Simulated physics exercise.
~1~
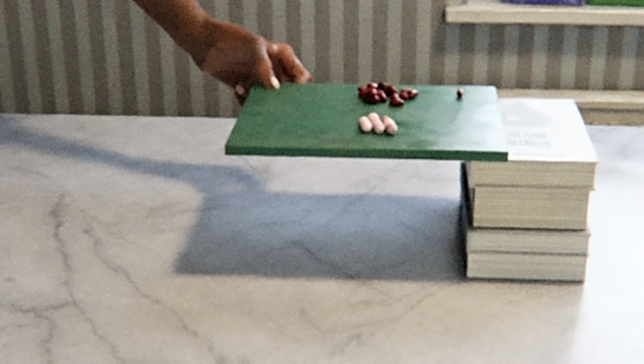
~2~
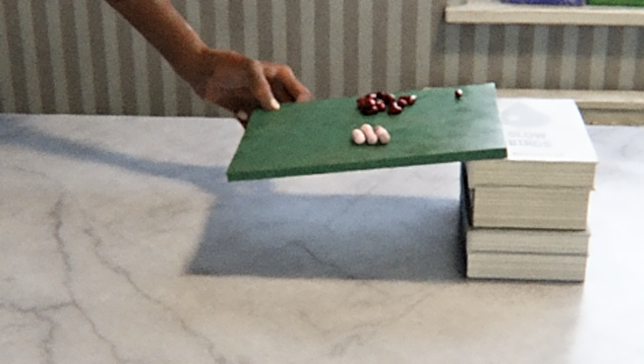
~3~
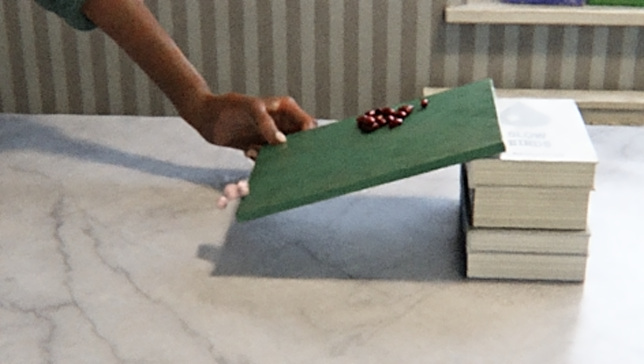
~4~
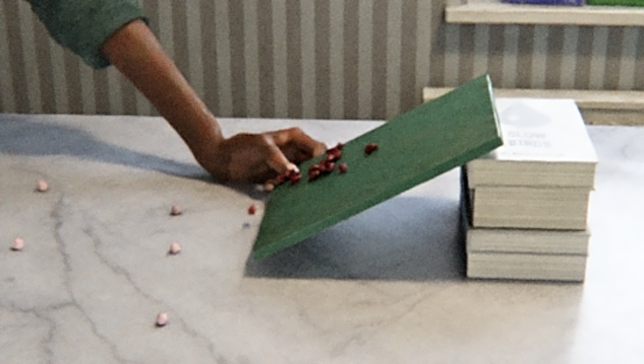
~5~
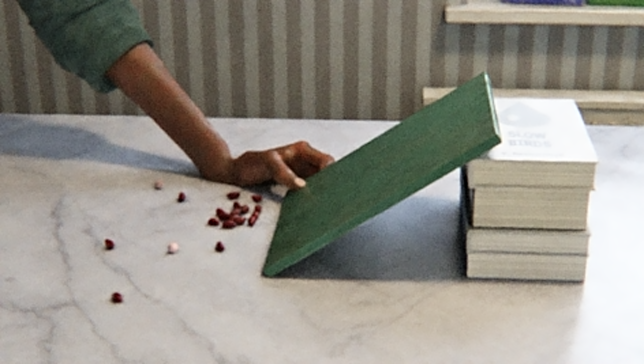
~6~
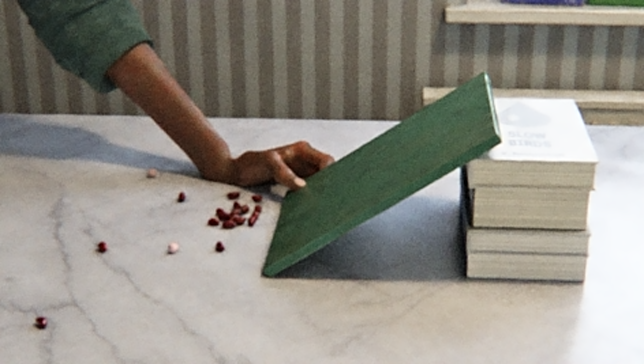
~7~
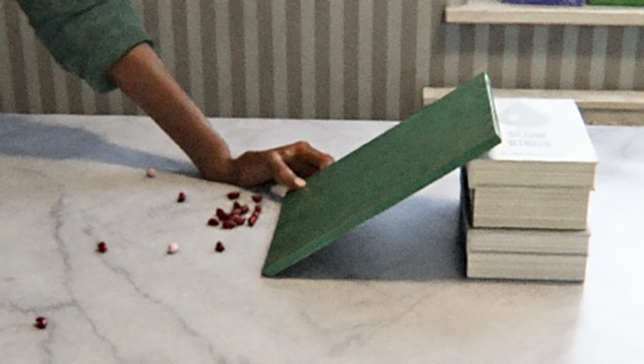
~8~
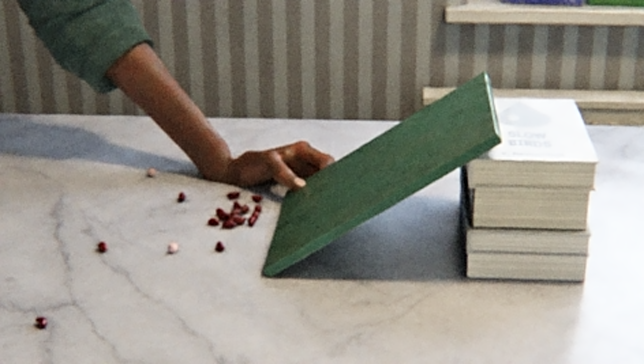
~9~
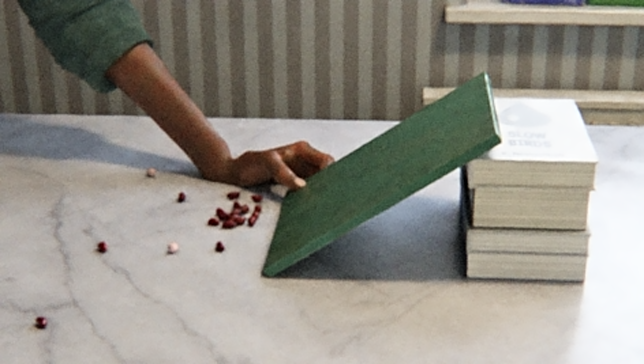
At the start, a hand holds the left end of a green board level above a marble table, its right end resting on a stack of books, with three pale pink beans in front and a cluster of dark red beans behind. The hand lowers its end, and the pink ones slide down first and drop off the left edge. As the board steepens, the red ones follow while the pink ones scatter leftward. The hand sets the end down. Finally, most red beans lie near the ramp's foot, a few farther left, and only two pink ones remain visible.
